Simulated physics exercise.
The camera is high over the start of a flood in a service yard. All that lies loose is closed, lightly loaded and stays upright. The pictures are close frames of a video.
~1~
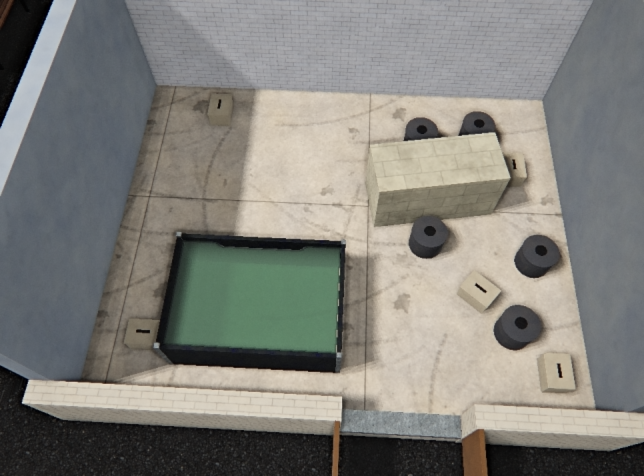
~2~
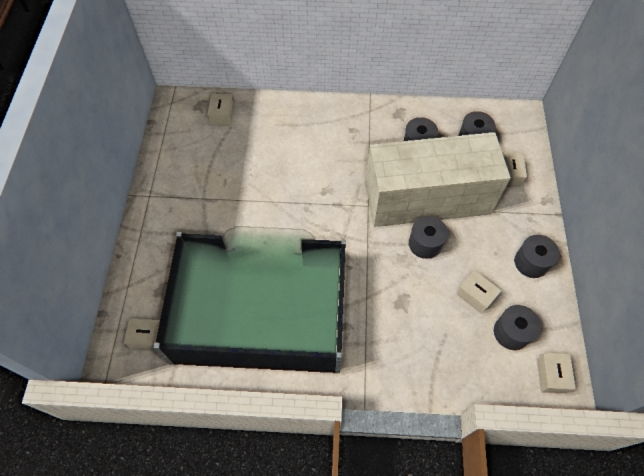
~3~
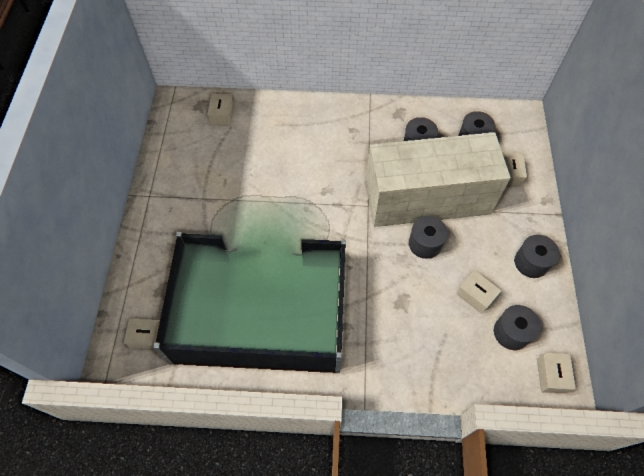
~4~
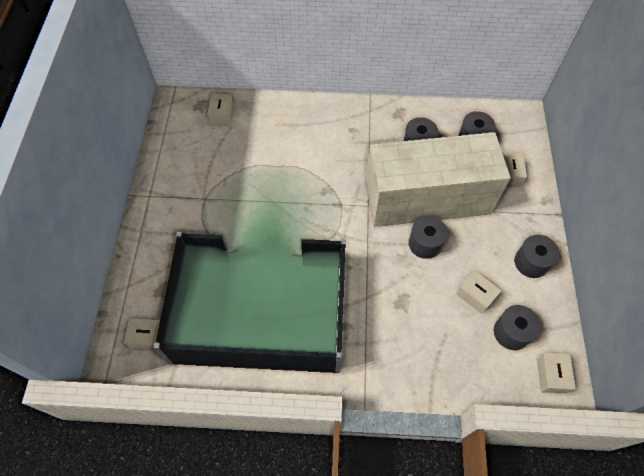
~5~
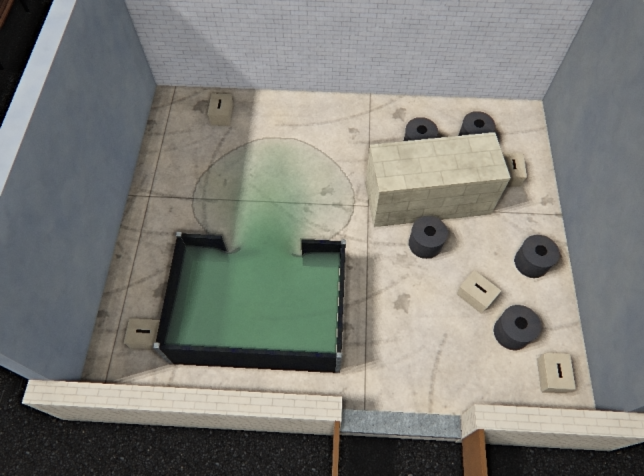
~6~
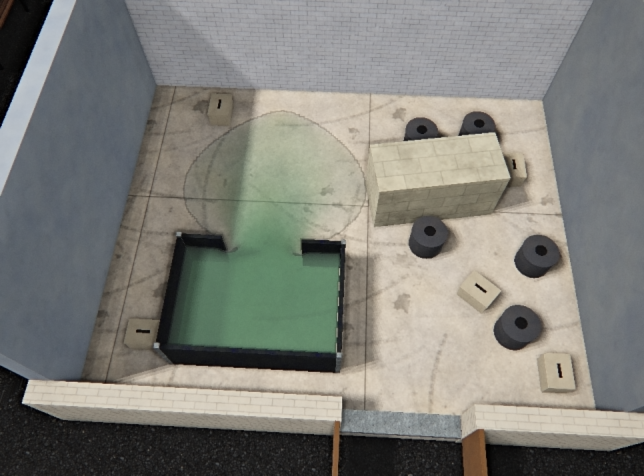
Green water pours through a gap that opens in the far wall of a dark tank and spreads in a widening, thinning fan over the pale floor of a walled yard, seen from high above. The tank stands at left, with a cream block, dark round tubs and small beige boxes mostly at right. The camera, tubs, boxes and block all stay still.
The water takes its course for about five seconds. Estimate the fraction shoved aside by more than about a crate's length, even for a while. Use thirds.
Share: Not even a third.
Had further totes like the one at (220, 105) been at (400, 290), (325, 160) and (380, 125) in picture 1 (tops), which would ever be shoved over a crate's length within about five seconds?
In turn: Short of that, swept aside, shifted that much.
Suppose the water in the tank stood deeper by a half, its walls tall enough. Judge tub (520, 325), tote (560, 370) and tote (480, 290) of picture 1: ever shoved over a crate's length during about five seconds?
As listed: Short of that, short of that, under that.
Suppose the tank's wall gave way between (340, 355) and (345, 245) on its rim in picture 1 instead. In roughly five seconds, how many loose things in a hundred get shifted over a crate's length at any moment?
Close to 60 %.
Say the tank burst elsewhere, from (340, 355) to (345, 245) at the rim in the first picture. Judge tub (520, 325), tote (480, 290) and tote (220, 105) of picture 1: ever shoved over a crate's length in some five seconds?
In turn: Pushed that far, swept aside, less than that.
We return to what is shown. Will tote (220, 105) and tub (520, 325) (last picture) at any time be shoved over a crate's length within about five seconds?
One after the other: Shifted that much, short of that.
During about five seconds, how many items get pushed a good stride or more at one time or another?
1 of them.
A moment on, 0 of 10 are well off their spots; 0 afloat.
Next, 1 of 10 are well off their spots; 1 afloat.
Later, 1 of 10 are well off their spots; 1 afloat.
In the end, 1 of 10 are well off their spots, and 1 have been at some point; 3 afloat.
